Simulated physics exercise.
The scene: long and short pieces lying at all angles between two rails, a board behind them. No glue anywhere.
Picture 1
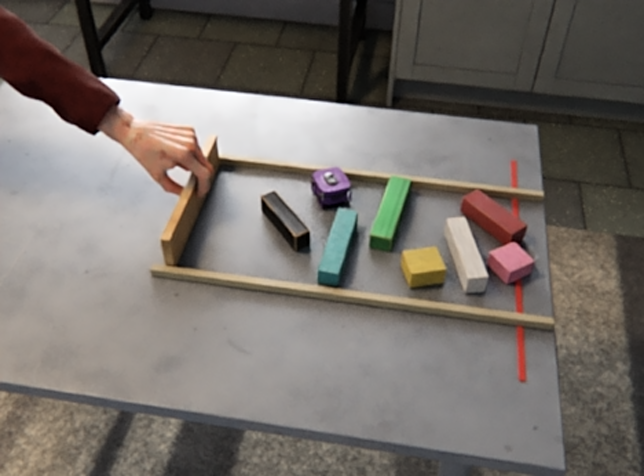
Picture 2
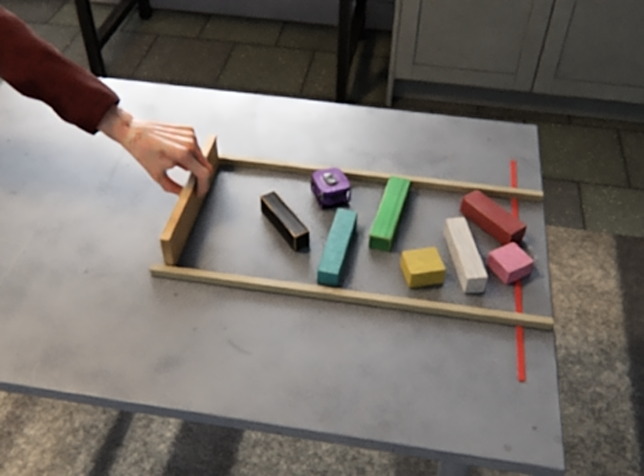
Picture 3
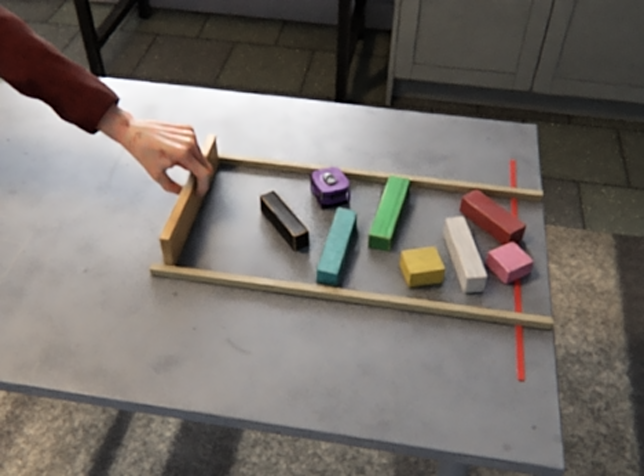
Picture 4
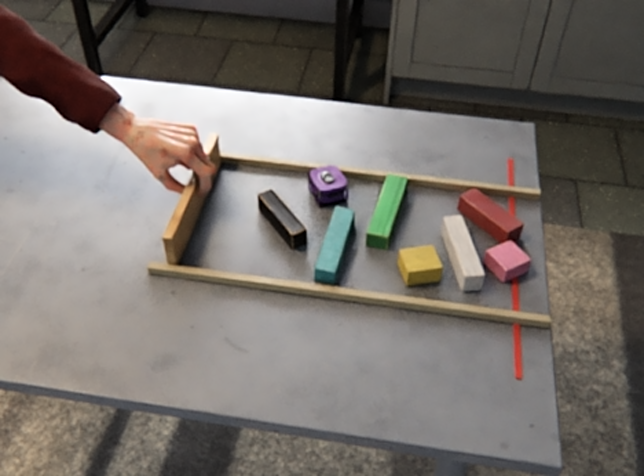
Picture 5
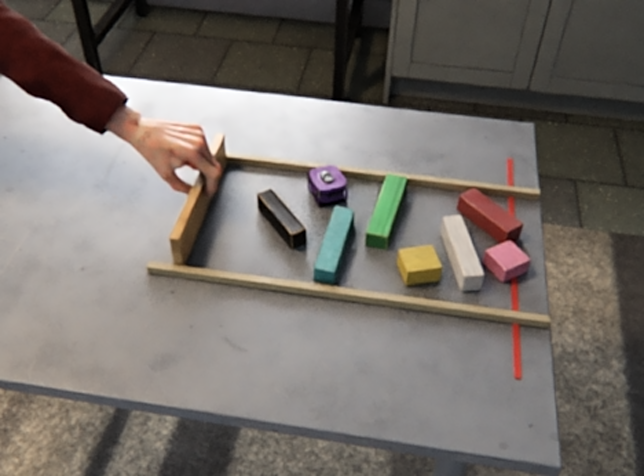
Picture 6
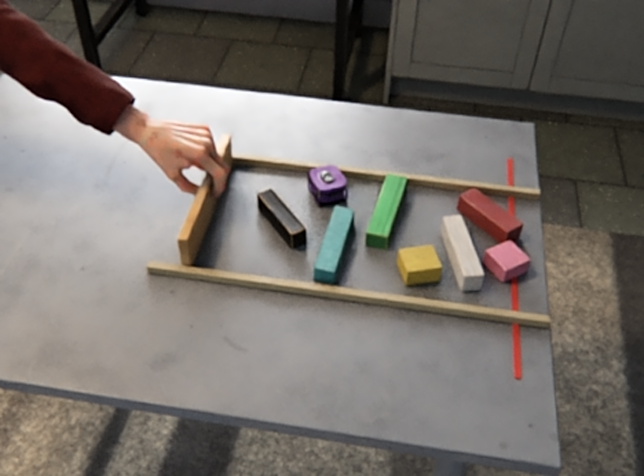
A hand holding a wooden board between two rails, then sliding it slightly right toward scattered coloured blocks that stay still.
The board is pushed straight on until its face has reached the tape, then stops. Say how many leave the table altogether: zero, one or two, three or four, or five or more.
The number that fall off is five or more.
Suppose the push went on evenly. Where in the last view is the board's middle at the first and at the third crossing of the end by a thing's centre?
Near (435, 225) and (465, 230).
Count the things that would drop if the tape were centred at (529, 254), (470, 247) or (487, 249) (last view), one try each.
The counts: 6, 3 and 3.
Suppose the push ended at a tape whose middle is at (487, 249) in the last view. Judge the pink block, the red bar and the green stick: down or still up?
The pink block goes over, the red bar goes over, the green stick survives.
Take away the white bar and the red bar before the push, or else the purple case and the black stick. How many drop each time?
First 3, then 4.
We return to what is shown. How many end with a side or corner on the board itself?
In contact: 2.
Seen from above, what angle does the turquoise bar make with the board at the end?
Some 0 degrees.
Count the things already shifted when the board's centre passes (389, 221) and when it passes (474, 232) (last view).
6 and 8.
Soon after, none off yet; pink block at rest near (506, 261); red bar at rest near (489, 216); white bar at rest near (461, 252).
After that, none off yet; pink block displaced about its own width near (527, 263); red bar displaced a little near (502, 216); white bar displaced a little near (498, 255).
In the end, the number that fall off is five or more; gone, green stick, yellow block, white bar, red bar and pink block.
